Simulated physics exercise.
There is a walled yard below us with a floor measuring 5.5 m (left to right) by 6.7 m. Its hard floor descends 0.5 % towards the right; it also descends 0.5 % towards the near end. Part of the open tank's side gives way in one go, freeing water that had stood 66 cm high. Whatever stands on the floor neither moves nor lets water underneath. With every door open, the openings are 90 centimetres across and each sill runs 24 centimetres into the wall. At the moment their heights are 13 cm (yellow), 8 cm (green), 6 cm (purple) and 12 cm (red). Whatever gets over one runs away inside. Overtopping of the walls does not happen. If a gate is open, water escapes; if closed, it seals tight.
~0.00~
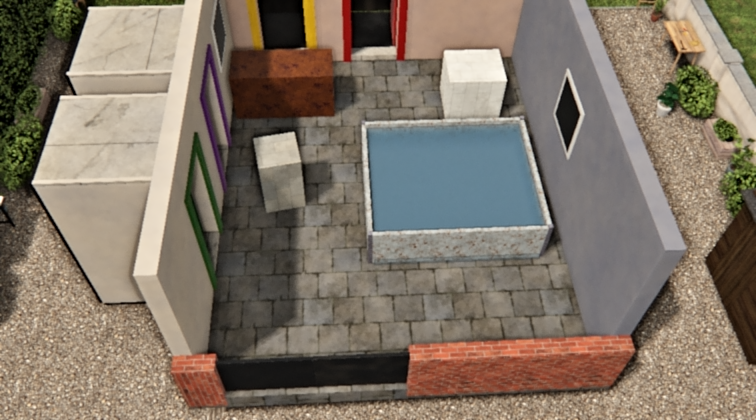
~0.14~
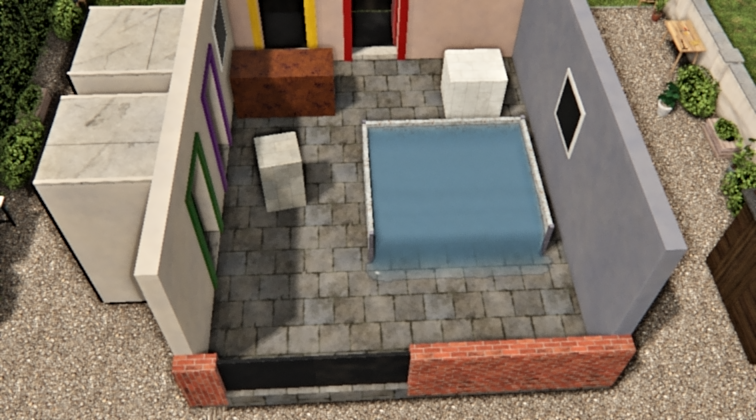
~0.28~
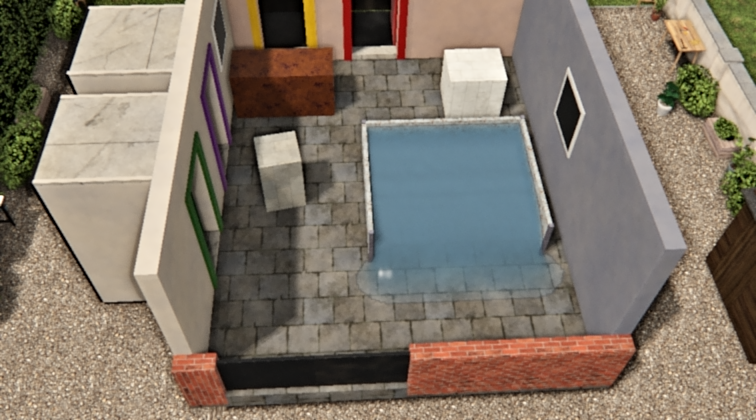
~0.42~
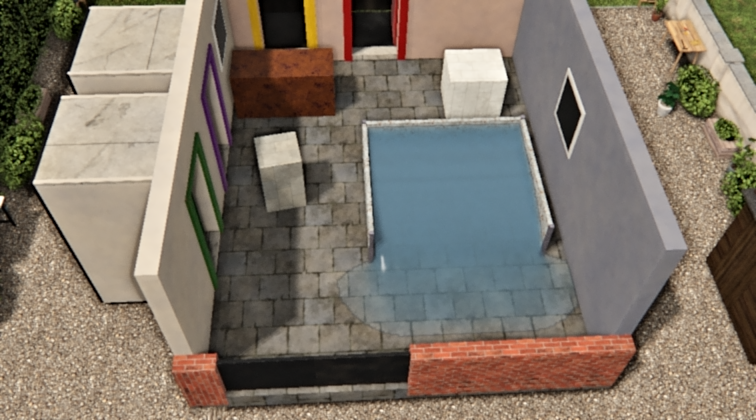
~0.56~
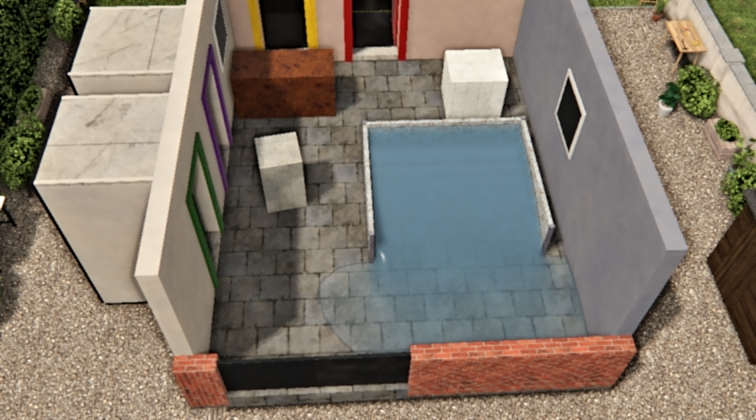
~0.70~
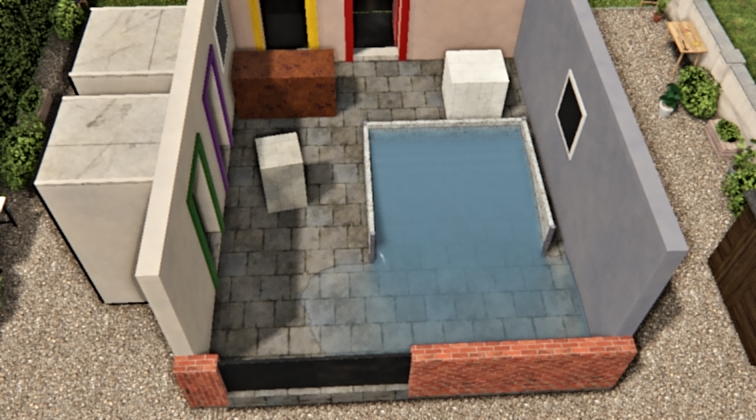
Water pours from the open tank's near side and spreads across the walled yard's paved floor.
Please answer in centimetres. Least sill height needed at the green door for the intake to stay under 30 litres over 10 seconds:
15 cm or so.
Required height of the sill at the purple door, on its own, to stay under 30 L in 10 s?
Purple: 8.5 cm.
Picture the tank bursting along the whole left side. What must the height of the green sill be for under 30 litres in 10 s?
Some 32 centimetres.
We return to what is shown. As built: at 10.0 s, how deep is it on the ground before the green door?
The depth there is around 11.5 cm.
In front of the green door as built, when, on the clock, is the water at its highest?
Around 4.0 seconds.
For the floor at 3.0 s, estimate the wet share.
I'd say near 45 percent is wet.
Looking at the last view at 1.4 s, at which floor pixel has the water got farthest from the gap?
Lab note: Front tip approx. at (234, 380).
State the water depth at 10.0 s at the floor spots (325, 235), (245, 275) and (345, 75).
Taking the spots in order: About 8, 12 and 10 centimetres.
After 1.4 s water covers 30 % of the floor, deepest (56 cm) near (591, 365); it has not reached the green door.
After 3.0 s water covers 45 % of the floor, deepest (40 cm) near (234, 380); 15 cm at the green door, 1 litre in over its 8 cm sill.
After 10.0 s water covers 100 % of the floor, deepest (22 cm) near (563, 259); 12 cm at the green door, 140 litres in over its 8 cm sill.
At the green door as built, the water arrived by 2.4 s and peaked near 19 cm at 4.0 s.
With a sill of 12 cm, 61 litres would have come in within the 10 s; with 18.5 cm, 9 litres. So under 30 litres takes about 15 cm.
